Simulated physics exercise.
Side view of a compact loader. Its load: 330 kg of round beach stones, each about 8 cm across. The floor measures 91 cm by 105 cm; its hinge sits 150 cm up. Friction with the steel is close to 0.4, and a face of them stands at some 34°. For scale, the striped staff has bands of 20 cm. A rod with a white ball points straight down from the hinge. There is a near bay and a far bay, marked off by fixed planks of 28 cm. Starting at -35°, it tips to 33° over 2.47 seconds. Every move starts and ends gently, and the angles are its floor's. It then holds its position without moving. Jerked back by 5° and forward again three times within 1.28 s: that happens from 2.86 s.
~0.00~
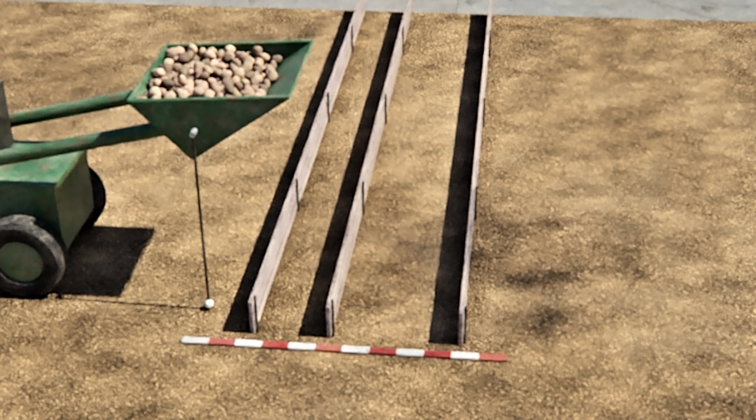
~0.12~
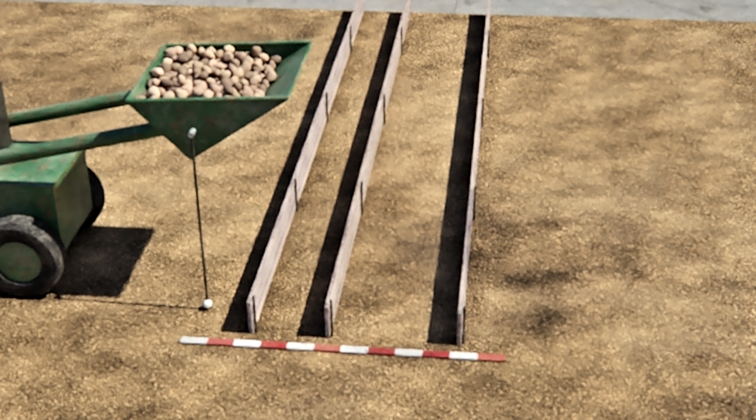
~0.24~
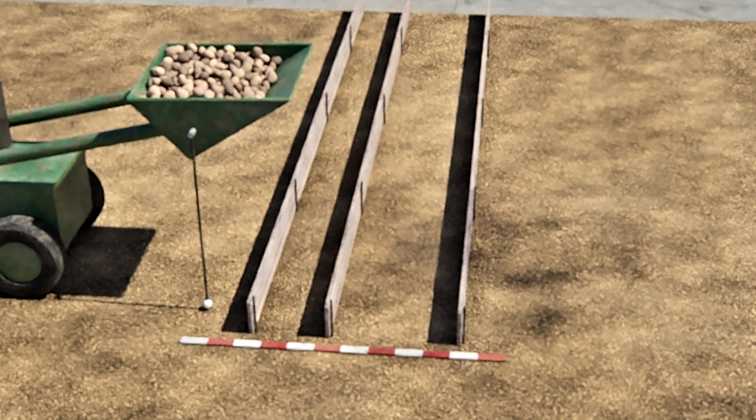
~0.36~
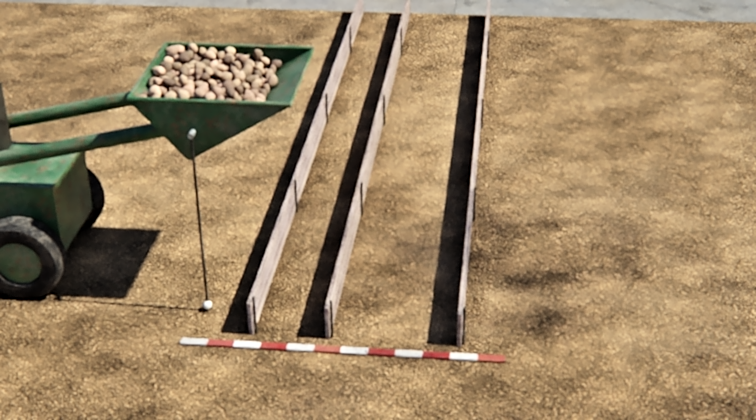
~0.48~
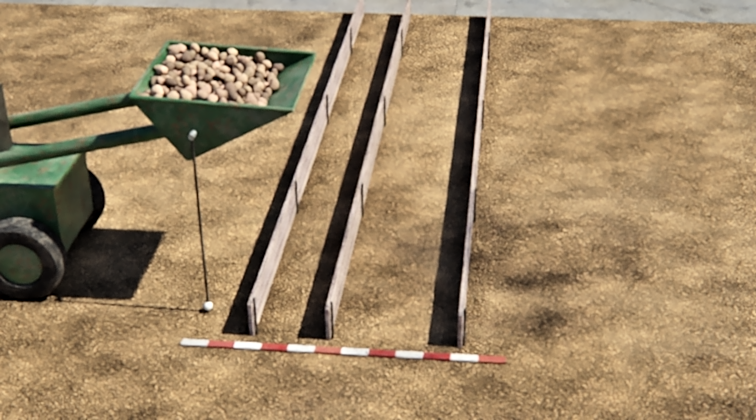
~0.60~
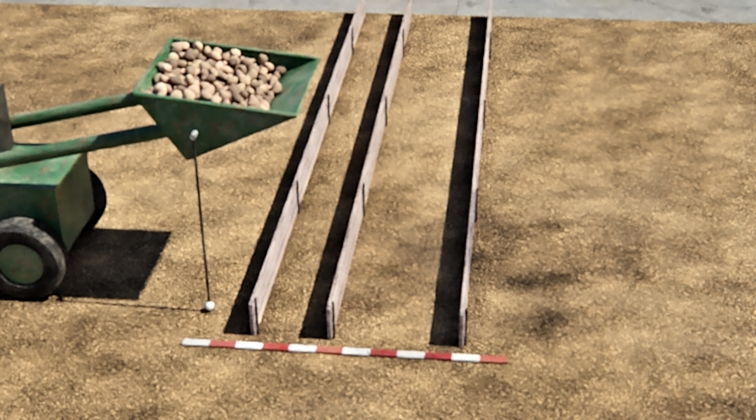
Sandy yard with upright boards and a red-and-white staff, a green loader's bucket of stones slowly tilting slightly down to the right.
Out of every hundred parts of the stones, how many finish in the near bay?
Close to 35 in every hundred.
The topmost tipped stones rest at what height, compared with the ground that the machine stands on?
I'd put it at roughly 20 cm above the ground.
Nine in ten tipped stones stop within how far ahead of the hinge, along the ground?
About 180 cm ahead of the hinge.
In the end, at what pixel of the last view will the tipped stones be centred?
In the last view, about (374, 273).
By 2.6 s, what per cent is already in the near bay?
Approx. 45 % of the load.
After 1.9 s the floor is at 22°; 94 % in the bucket, 6 % in the near bay; the foremost stones are at (313, 176).
After 2.6 s the floor is at 33°; 18 % in the bucket, 46 % in the near bay, 36 % in the far bay; the foremost stones are at (437, 274).
After 4.6 s the floor is at 33°; 0 % in the bucket, 35 % in the near bay, 65 % in the far bay; the foremost stones are at (460, 278).
After 7.2 s the floor is at 33°; 0 % in the bucket, 35 % in the near bay, 65 % in the far bay; the foremost stones are at (460, 278).
